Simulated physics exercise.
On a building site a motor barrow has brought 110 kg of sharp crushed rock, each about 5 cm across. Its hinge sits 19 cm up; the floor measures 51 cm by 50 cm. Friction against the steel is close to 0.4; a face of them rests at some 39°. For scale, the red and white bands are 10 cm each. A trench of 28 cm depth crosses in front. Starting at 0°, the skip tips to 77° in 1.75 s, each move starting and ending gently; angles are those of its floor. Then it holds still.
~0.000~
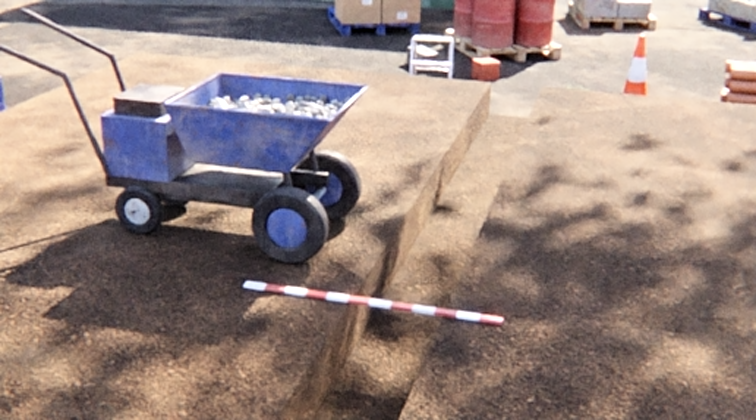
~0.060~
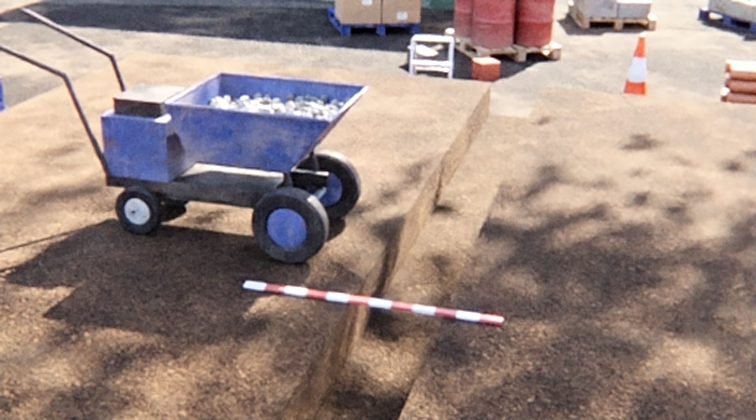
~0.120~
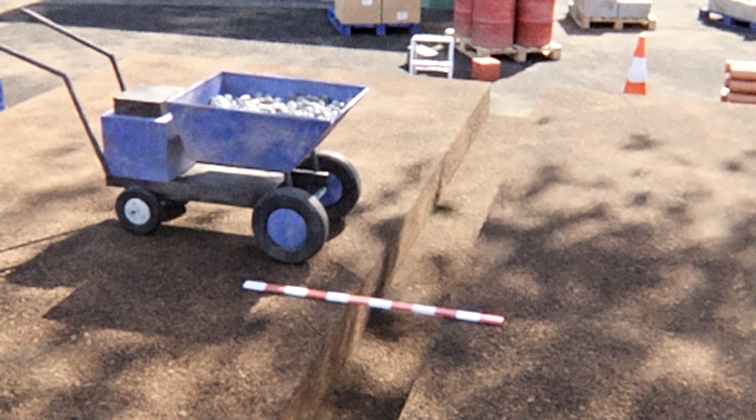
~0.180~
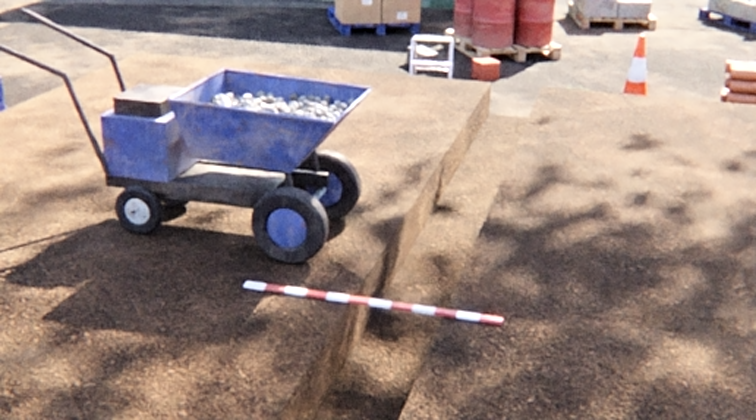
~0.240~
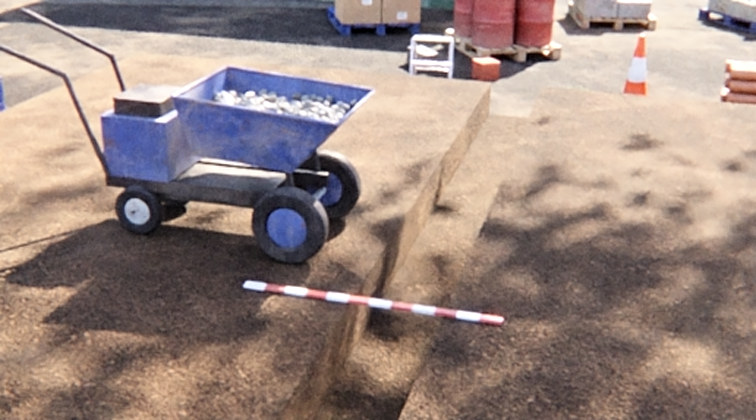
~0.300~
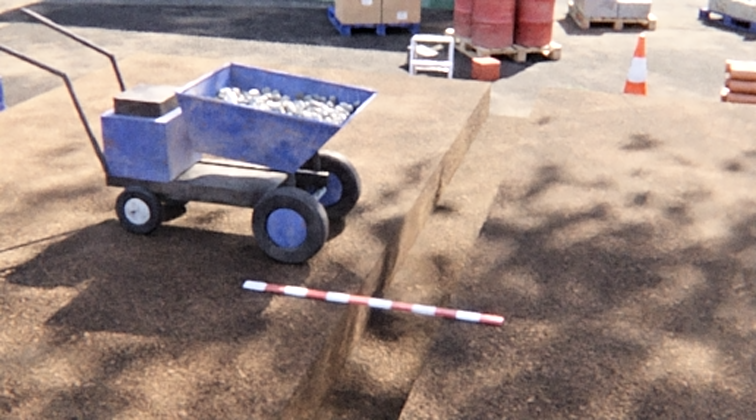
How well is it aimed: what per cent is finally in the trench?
Some 92 per cent of it.
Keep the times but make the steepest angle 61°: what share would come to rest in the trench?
It would be near 25 per cent.
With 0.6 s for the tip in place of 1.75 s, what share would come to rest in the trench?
In that case some 65 per cent.
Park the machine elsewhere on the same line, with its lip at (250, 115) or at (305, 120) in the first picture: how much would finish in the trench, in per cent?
First some 45, then 100 per cent.
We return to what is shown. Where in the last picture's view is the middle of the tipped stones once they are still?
Their middle is at about (439, 291).
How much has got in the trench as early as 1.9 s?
About 35 per cent by then.
After 1.3 s the floor is at 65°; 100 % in the skip; the foremost stones are at (408, 207).
After 1.9 s the floor is at 77°; 60 % in the skip, 36 % in the trench, 4 % past the trench; the foremost stones are at (495, 261).
After 2.2 s the floor is at 77°; 25 % in the skip, 67 % in the trench, 8 % past the trench; the foremost stones are at (538, 264).
After 4.2 s the floor is at 77°; 0 % in the skip, 92 % in the trench, 8 % past the trench; the foremost stones are at (541, 264).
